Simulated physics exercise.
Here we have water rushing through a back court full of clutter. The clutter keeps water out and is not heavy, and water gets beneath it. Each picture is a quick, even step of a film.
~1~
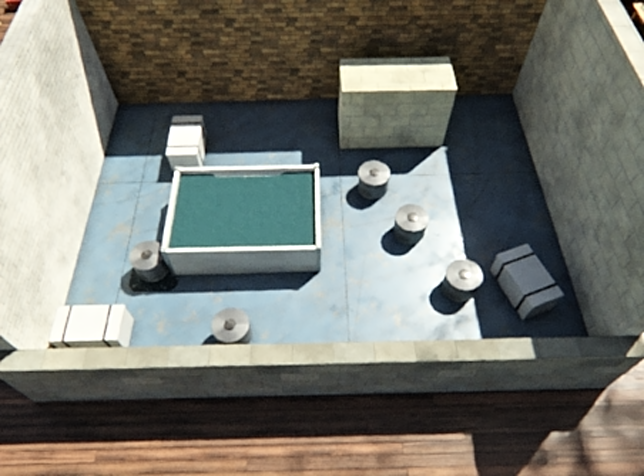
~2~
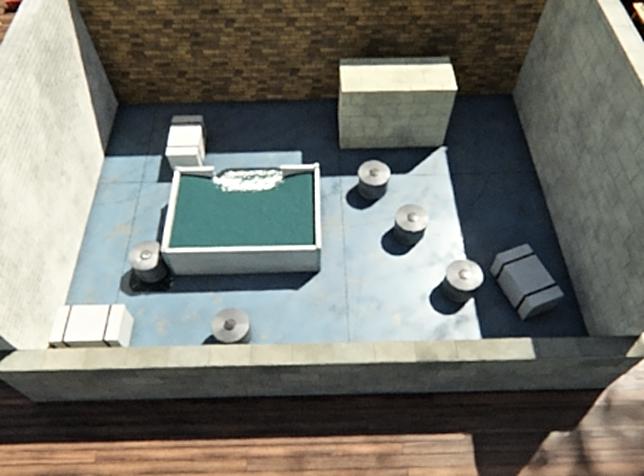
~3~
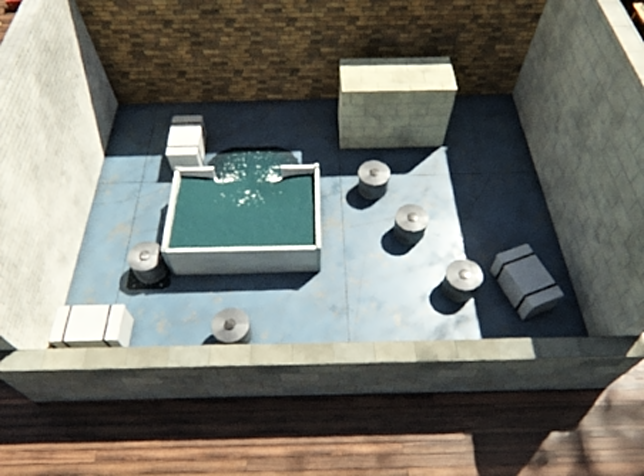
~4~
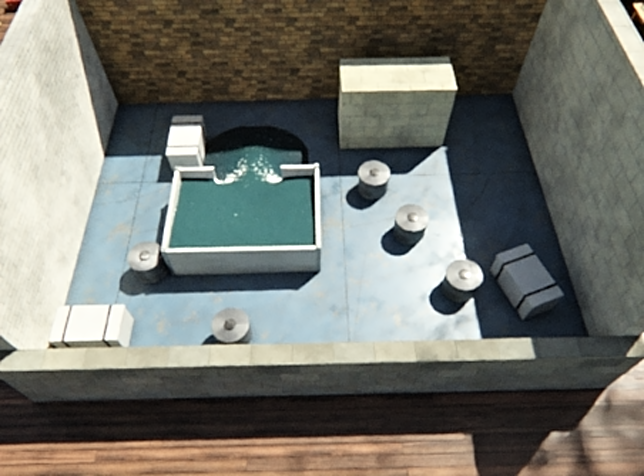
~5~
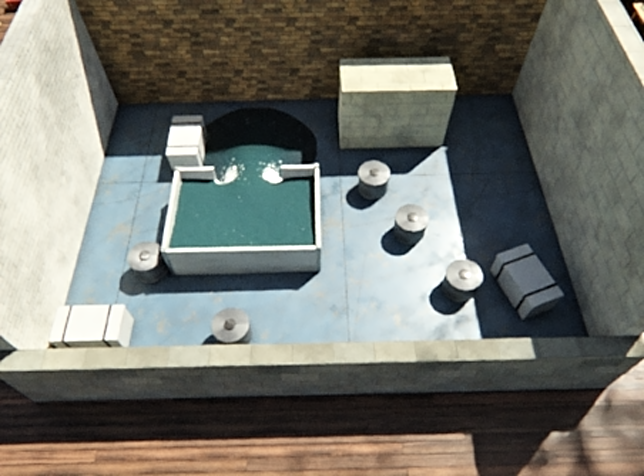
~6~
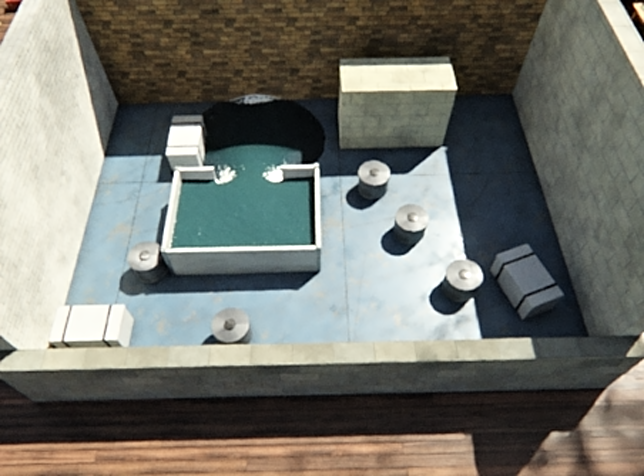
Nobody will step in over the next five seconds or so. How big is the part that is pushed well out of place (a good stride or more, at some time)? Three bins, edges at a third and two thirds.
Bin: Under a third.
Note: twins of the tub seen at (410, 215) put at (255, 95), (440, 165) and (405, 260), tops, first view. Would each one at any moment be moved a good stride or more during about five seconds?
Shoved clear, stays put, stays put.
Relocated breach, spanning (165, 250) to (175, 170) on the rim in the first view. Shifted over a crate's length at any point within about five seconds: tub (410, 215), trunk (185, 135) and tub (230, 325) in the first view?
Never got that far, never got that far, got that far.
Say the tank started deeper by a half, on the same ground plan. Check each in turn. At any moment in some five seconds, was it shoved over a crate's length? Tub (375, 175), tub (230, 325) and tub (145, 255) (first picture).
First one missed the mark, second one missed the mark, third one cleared the mark.
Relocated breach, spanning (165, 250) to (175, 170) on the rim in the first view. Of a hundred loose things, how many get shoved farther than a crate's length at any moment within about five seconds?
Near 40 in a hundred.
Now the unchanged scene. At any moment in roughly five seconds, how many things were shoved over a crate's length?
The total is 2.
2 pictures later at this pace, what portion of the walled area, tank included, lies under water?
Roughly 20 in a hundred.
A moment on, 0 of 8 are well off their spots; 0 afloat.
Next, 0 of 8 are well off their spots; 0 afloat.
Later, 0 of 8 are well off their spots; 0 afloat.
In the end, 2 of 8 are well off their spots, and 2 have been at some point; 0 afloat.
